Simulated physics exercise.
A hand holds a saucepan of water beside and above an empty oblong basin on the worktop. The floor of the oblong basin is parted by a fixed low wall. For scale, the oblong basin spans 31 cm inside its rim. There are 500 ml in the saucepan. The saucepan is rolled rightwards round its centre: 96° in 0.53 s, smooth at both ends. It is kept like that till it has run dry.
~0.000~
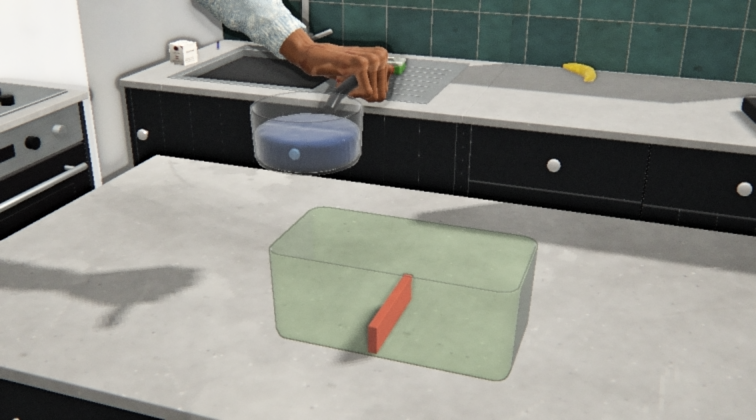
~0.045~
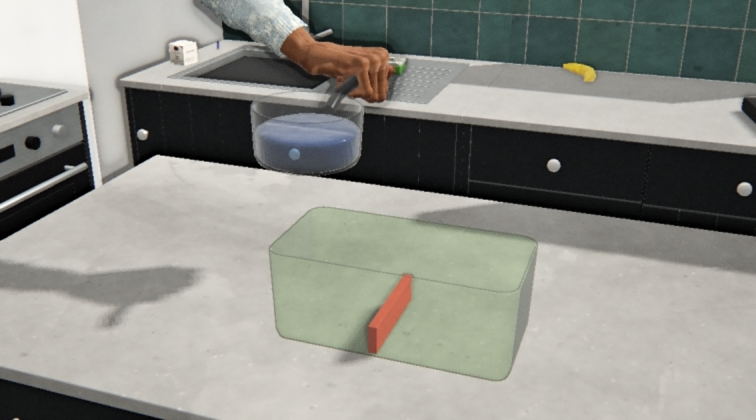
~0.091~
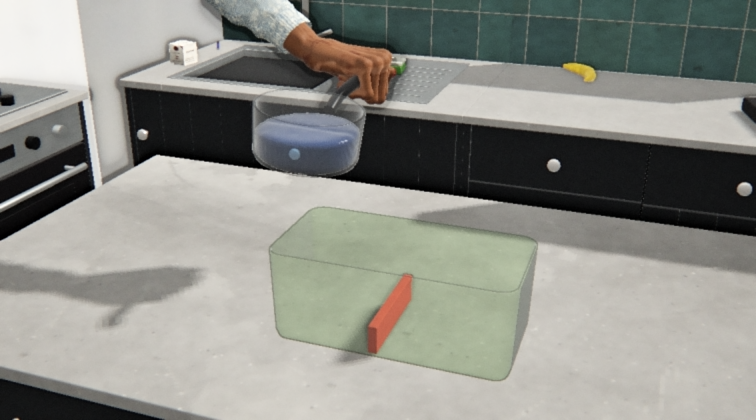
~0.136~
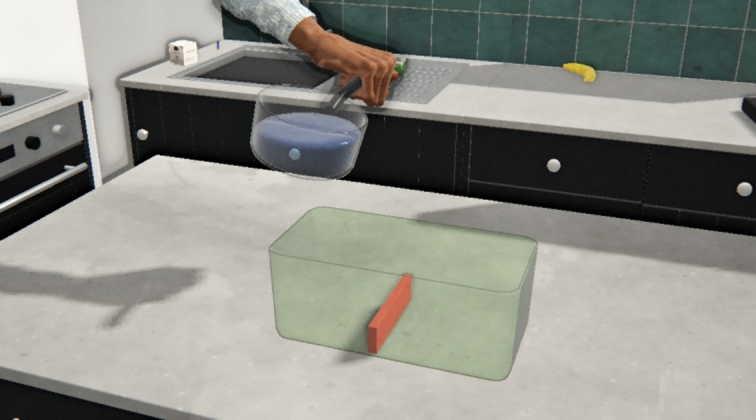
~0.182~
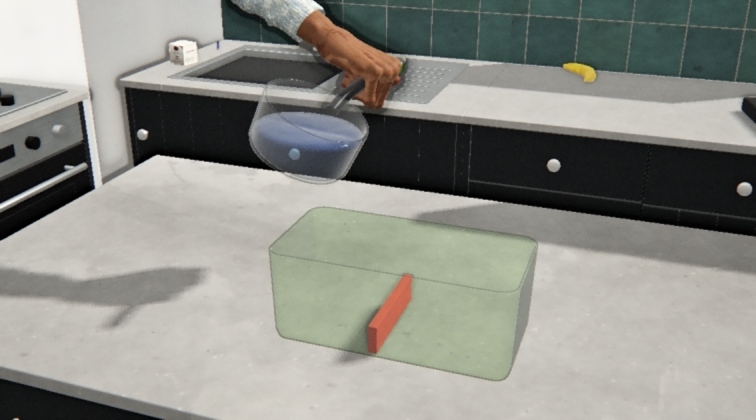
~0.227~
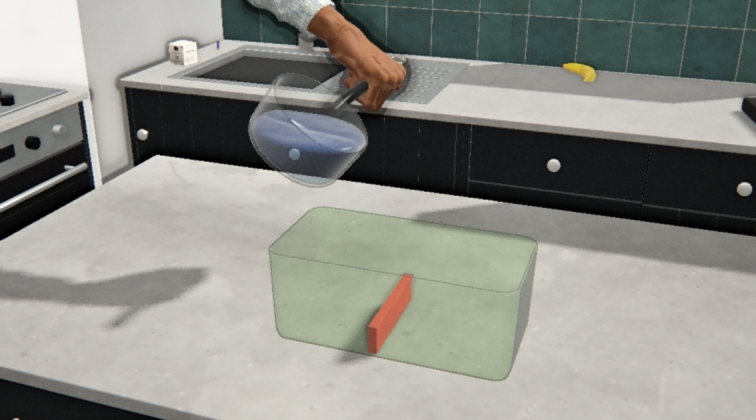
In a kitchen, a hand holds a clear saucepan of blue water above a worktop, beside an empty, green-tinted oblong basin with a red wall inside; the hand then gradually tilts the saucepan to the right.
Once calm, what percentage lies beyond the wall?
About 49 per cent.
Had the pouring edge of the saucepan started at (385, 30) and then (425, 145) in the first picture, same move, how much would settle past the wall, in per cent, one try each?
First 80, then 90 per cent.
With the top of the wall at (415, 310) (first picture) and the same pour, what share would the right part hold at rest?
Then about 15 per cent.
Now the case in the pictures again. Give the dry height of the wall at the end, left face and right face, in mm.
Left about 26 mm, right about 28 mm.
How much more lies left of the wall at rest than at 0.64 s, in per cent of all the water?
About 18 per cent.
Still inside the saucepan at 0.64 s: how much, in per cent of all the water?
Some 10 per cent.
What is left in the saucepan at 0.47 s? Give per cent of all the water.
Some 30 per cent.
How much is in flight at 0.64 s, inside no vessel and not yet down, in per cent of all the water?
Near 7 in a hundred.
After 0.47 s the tilt is 93° and 30 per cent is still to pour, 8 is left of the wall and 16 right of it.
After 0.64 s the tilt is 96° and 10 per cent is still to pour, 32 is left of the wall and 51 right of it.
After 0.83 s the tilt is 96° and 3 per cent is still to pour, 44 is left of the wall and 49 right of it.
After 1.03 s the tilt is 96° and 1 per cent is still to pour, 49 is left of the wall and 49 right of it.
In the end 50 per cent lies left of the wall, 49 right of it and 1 outside.
